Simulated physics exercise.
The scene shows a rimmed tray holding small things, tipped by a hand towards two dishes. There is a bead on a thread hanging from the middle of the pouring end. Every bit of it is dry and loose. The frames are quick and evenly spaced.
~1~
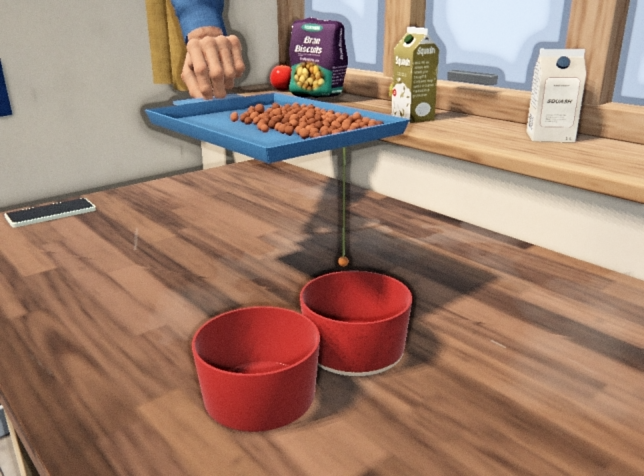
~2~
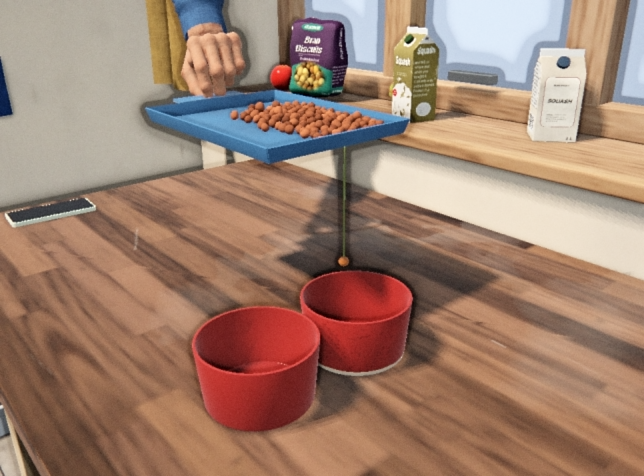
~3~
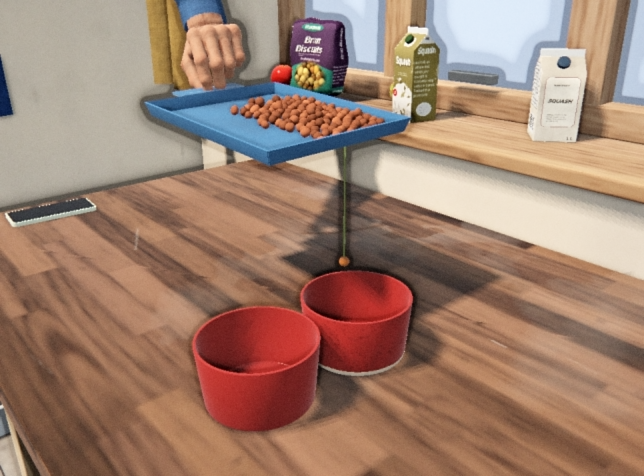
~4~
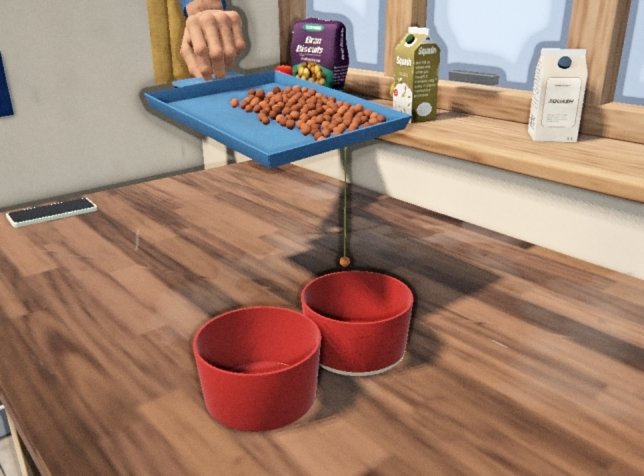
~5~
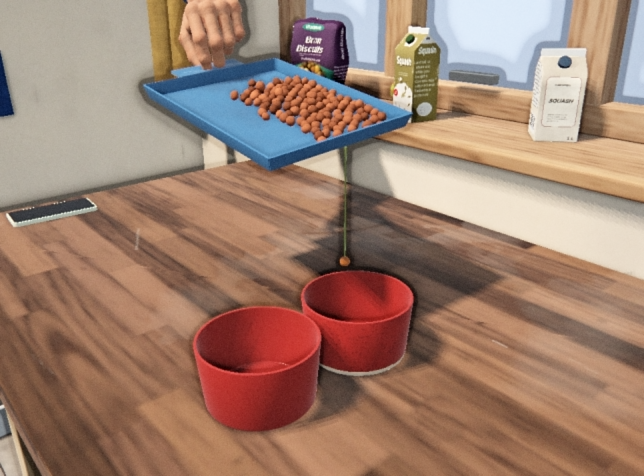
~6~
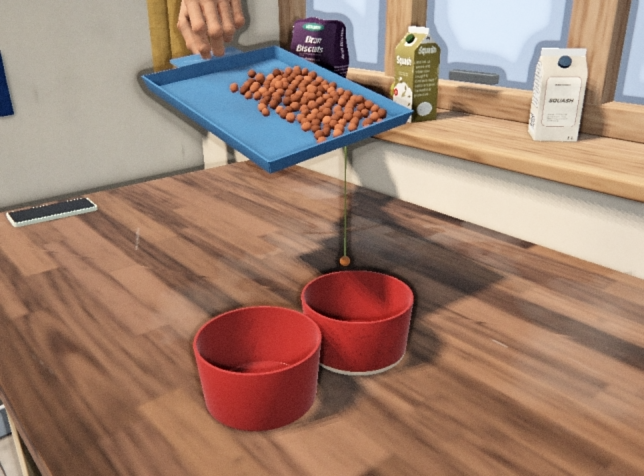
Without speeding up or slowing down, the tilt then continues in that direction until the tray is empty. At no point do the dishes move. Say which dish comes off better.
The right-side dish receives more.
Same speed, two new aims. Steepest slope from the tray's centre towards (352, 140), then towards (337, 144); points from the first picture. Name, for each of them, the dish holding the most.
Try 1: The right-side dish; try 2: The right-side dish.
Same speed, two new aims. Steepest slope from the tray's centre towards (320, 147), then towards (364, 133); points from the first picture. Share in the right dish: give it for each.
I'd put it at some 60 % and then some 0 %.
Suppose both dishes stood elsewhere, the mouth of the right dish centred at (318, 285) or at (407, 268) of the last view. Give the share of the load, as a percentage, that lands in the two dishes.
First try: Around 60 percent; second try: Around 80 percent.
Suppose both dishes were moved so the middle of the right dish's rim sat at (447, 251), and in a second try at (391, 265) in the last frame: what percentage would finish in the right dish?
Approximately 0 percent, followed by approximately 0 percent.
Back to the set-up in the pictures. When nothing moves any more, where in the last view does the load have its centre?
Around (334, 345), give or take.
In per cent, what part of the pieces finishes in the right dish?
Some 60 per cent.
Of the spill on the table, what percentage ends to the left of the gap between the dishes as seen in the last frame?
Close to 80 per cent.
Shortly afterwards, tray tipped steeply; all but a few on the tray; only a few in the air.
Next, tray tipped past a quarter turn; all but a few on the tray; only a few in the left dish; only a few outside both; only a few in the air.
Some moments later, tray tipped past a quarter turn; a little in the left dish; near two thirds in the right dish; near a quarter outside both; only a few in the air.
In the end, tray tipped past a quarter turn; a little in the left dish; near two thirds in the right dish; near a quarter outside both; only a few in the air.
